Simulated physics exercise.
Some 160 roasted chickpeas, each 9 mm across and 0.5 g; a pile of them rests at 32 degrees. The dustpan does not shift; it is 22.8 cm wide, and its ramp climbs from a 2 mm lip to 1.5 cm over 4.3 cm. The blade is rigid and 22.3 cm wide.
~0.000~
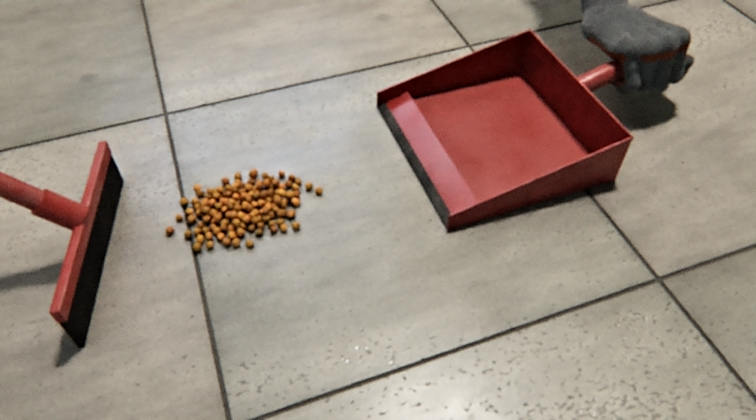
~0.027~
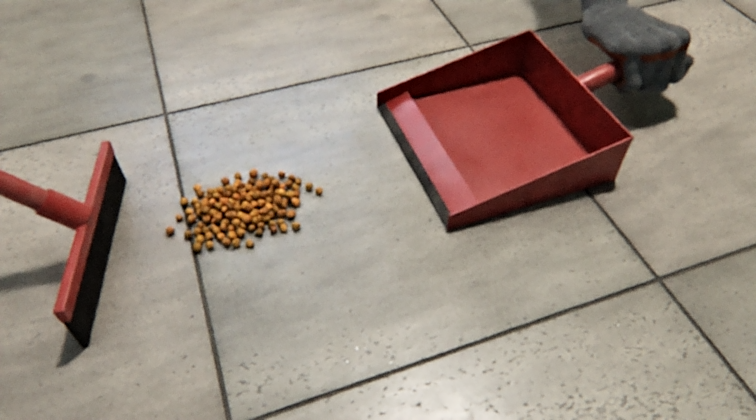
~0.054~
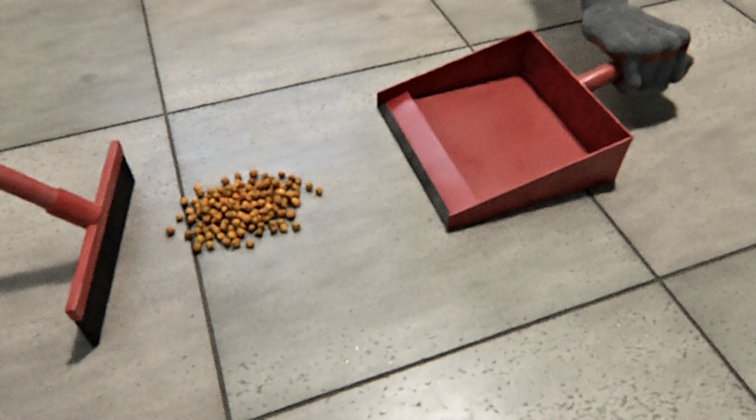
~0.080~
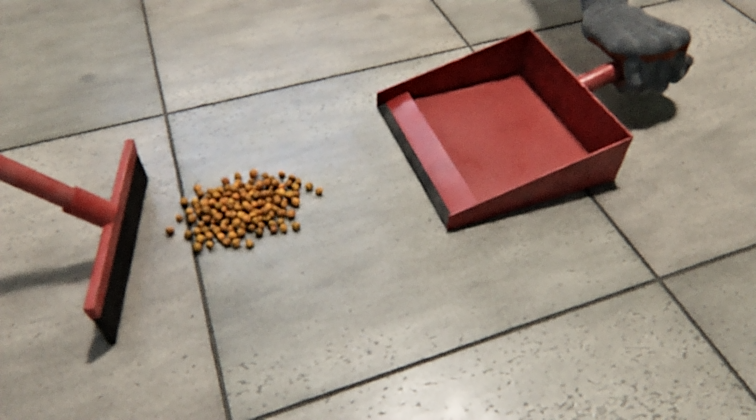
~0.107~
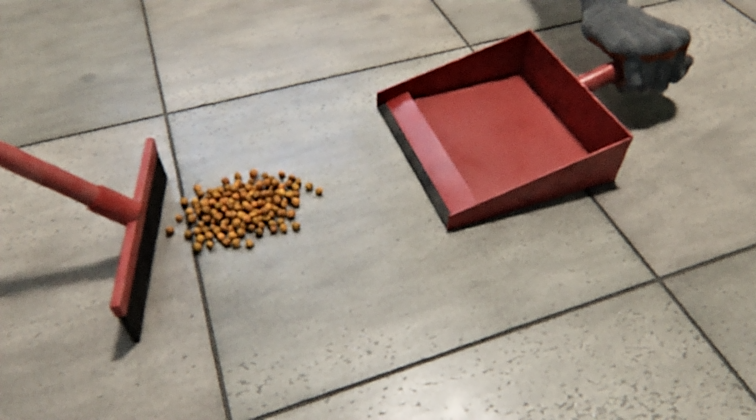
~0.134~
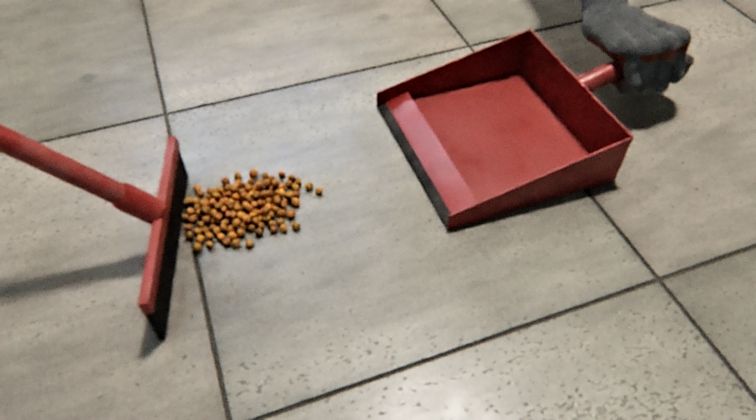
On a grey tiled floor, a red broom sliding right to the edge of a chickpea pile while a gloved hand holds a dustpan still.
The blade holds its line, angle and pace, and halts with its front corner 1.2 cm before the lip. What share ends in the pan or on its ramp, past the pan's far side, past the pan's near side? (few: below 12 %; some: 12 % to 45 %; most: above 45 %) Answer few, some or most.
Pan some, far side few, near side some.
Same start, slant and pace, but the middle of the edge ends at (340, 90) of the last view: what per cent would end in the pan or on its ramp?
About 0 per cent.
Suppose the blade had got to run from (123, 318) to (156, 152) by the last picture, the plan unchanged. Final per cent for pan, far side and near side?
Pan 25, far 0, near 30.
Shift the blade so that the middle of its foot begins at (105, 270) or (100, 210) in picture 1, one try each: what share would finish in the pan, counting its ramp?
Some 25 and 30 per cent.
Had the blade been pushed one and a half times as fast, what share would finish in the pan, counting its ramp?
Then about 45 per cent.
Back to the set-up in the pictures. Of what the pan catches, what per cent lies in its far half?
Some 10 per cent.
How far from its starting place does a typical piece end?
Some 22 cm.
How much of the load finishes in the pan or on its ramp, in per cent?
About 30 per cent.
After 0.28 s, middle of the blade 16 cm from the lip; 0 % over the lip, far side 0 %, near side 0 %.
After 0.38 s, middle of the blade 7 cm from the lip; 0 % over the lip, far side 0 %, near side 10 %.
After 0.62 s, middle of the blade 4 cm from the lip; 35 % over the lip, far side 0 %, near side 20 %.
By 1.1 s all is still; pan 30 %, far side 0 %, near side 20 %, in front of the lip or behind the blade 45 %.
